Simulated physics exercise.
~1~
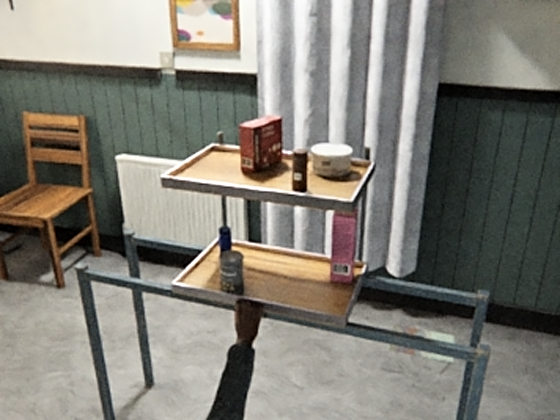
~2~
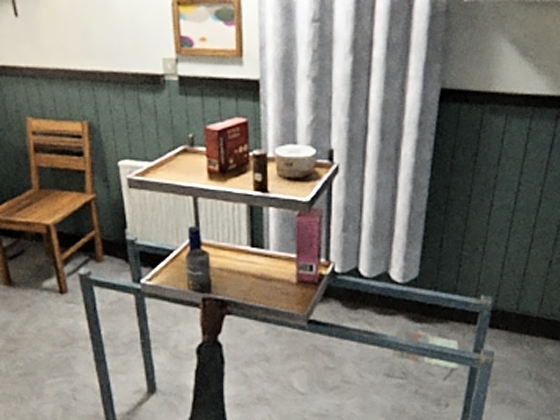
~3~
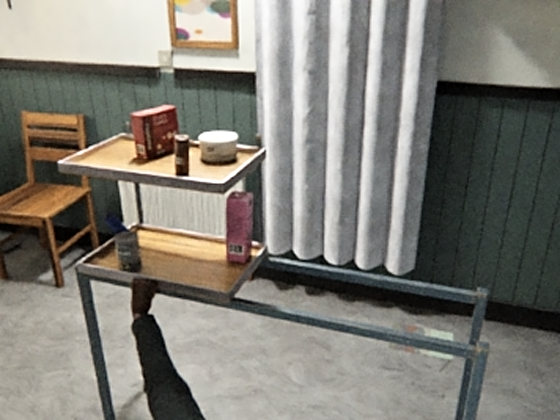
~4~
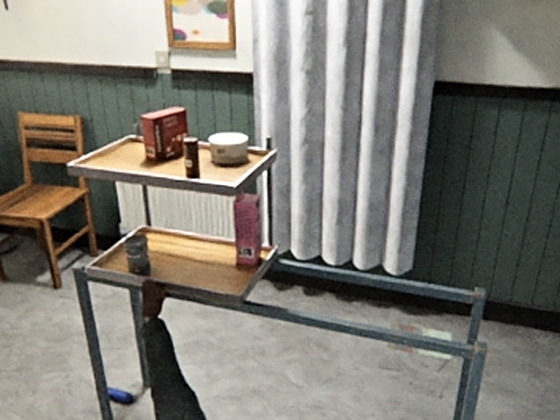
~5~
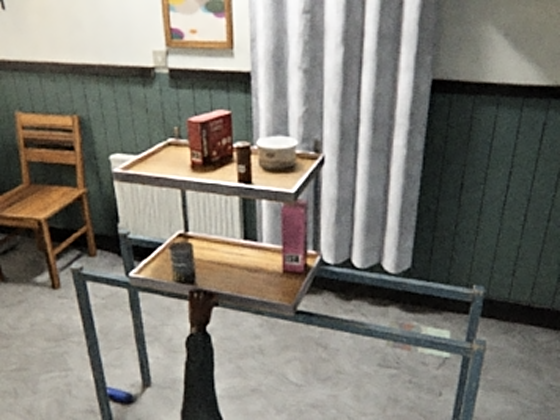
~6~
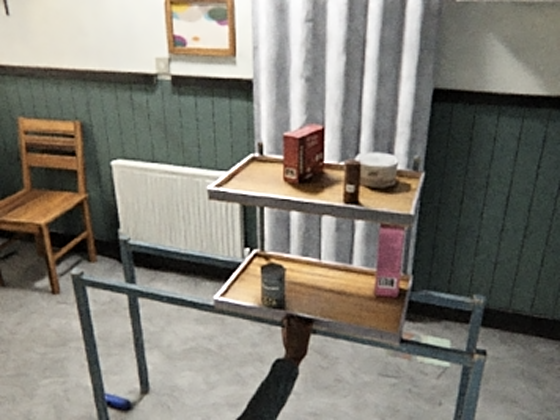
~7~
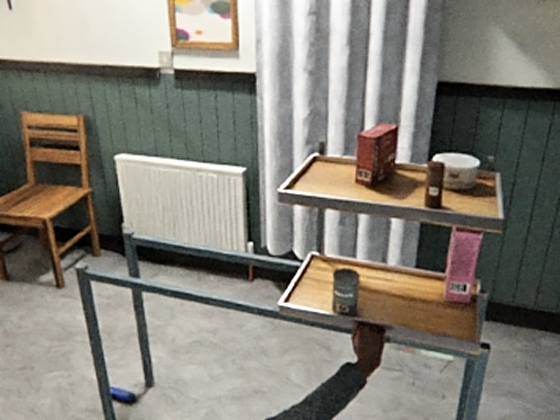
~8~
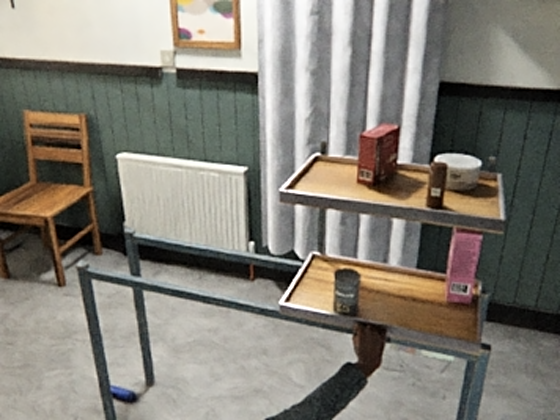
In a room with green wall panelling, a hand beneath a two-level tray slides it left along a metal frame, and a blue shaker tips off the lower level to the floor; the tray then moves far right and rests, the other items still upright aboard.
